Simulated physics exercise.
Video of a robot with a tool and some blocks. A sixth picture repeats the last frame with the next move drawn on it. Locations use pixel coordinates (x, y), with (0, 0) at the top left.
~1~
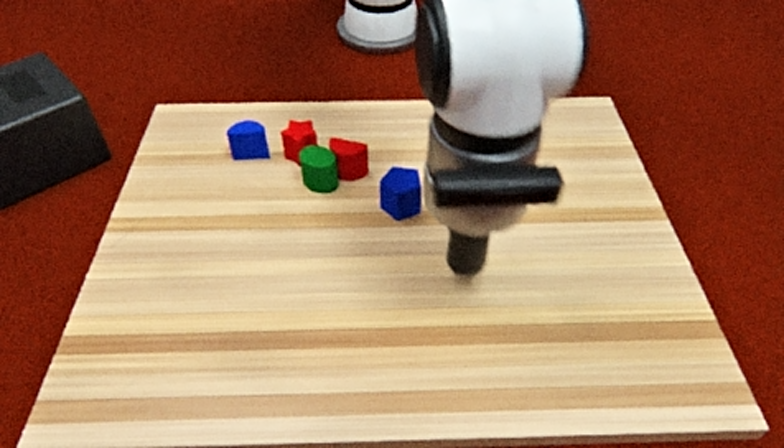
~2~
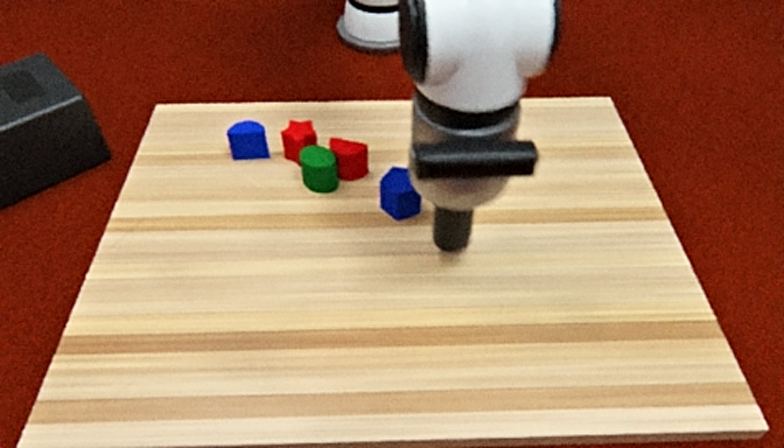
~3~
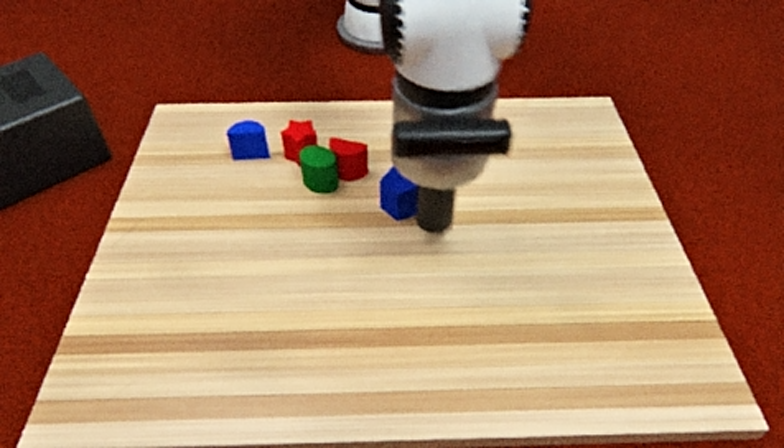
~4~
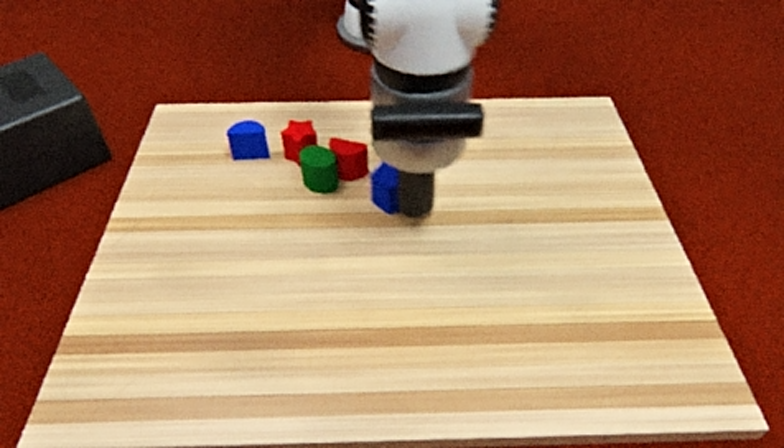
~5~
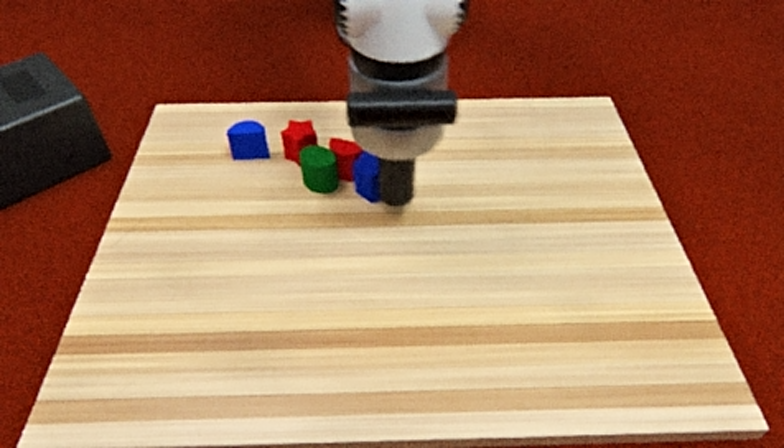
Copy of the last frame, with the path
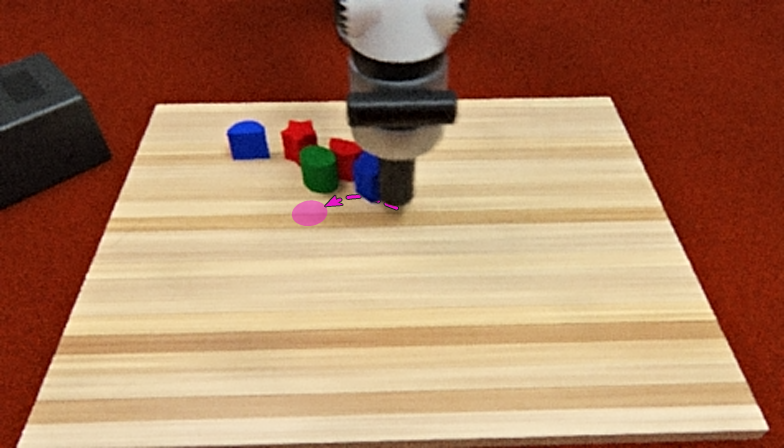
On a wooden board, a robot arm moving its dark tool up and left, nudging a blue block toward clustered red and green blocks.
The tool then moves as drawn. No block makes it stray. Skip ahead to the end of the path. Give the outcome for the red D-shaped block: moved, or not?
That block is going to get moved.
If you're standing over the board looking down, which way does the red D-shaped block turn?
The answer is counter-clockwise.
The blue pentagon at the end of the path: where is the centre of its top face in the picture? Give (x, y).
Answer: (352, 145).
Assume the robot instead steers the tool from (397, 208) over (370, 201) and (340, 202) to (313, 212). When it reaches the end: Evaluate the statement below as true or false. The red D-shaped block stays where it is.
False - the claim does not hold.
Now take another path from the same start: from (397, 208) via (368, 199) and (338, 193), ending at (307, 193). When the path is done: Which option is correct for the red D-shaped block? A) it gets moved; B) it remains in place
It's A.
Path on the board, from (397, 208) via (369, 198) and (338, 201), ending at (310, 213).
What follows on the original path. One third of the way, tool (367, 184); red D-shaped block (331, 134), turned 45° anticlockwise; blue pentagon (355, 147), turned 35° clockwise.
Two thirds of the way, tool (336, 187); green oval block (311, 155), turned 15° clockwise; red D-shaped block (329, 131), turned 60° anticlockwise; blue pentagon (352, 145), turned 45° clockwise.
At the end, tool (308, 199); red star in place; green oval block (307, 156), turned 35° clockwise; red D-shaped block (329, 131), turned 60° anticlockwise; blue pentagon (352, 145), turned 45° clockwise.
